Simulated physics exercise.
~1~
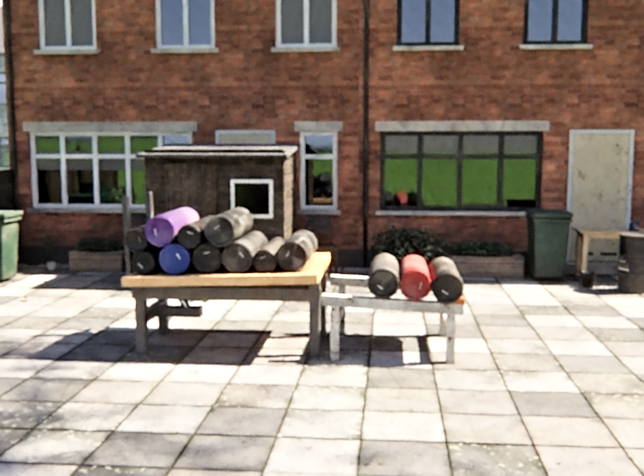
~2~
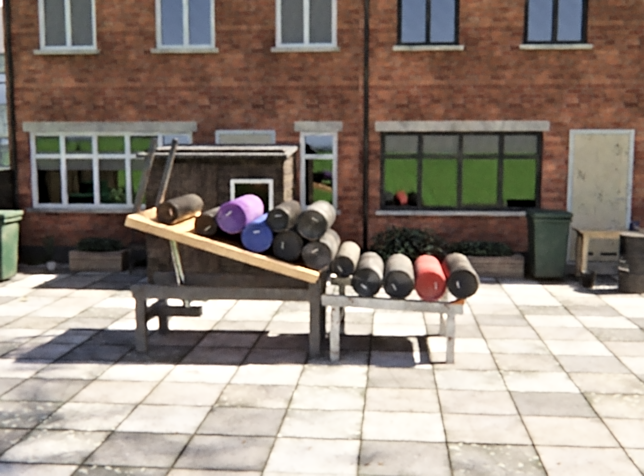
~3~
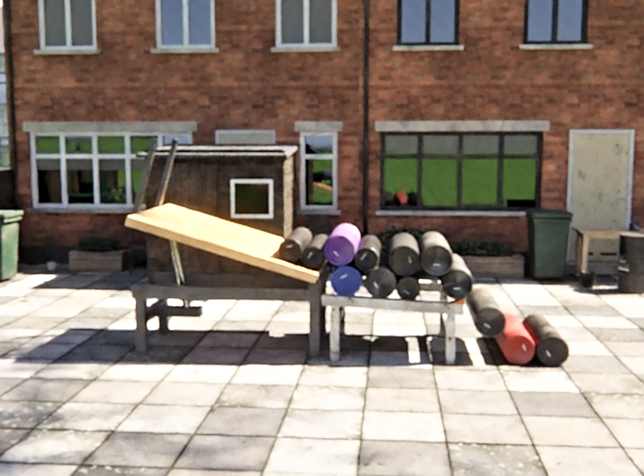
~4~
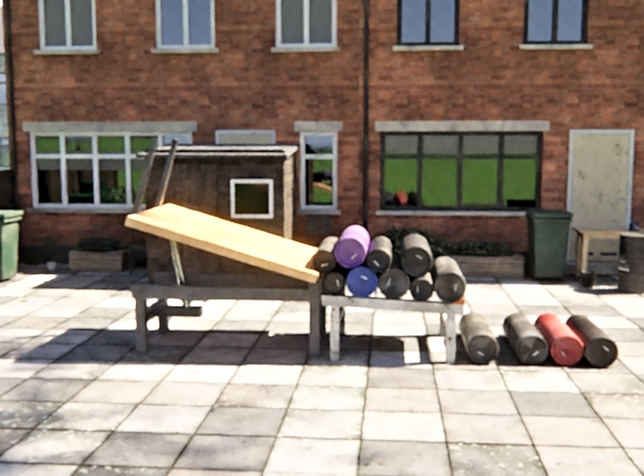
Dark cylinders, with one purple and one blue among them, lie piled on a wooden deck in a paved yard, beside a lower rack holding a red cylinder between two dark ones. The deck's left end rises, tipping it down towards the rack, and the pile rolls right, crowding the red one along. The red cylinder and two dark ones drop off the rack's right end onto the paving. Another dark one follows, and the deck stays tilted and empty. Finally, the red cylinder lies on the ground among three dark ones, while blue remains on the rack with purple resting above.
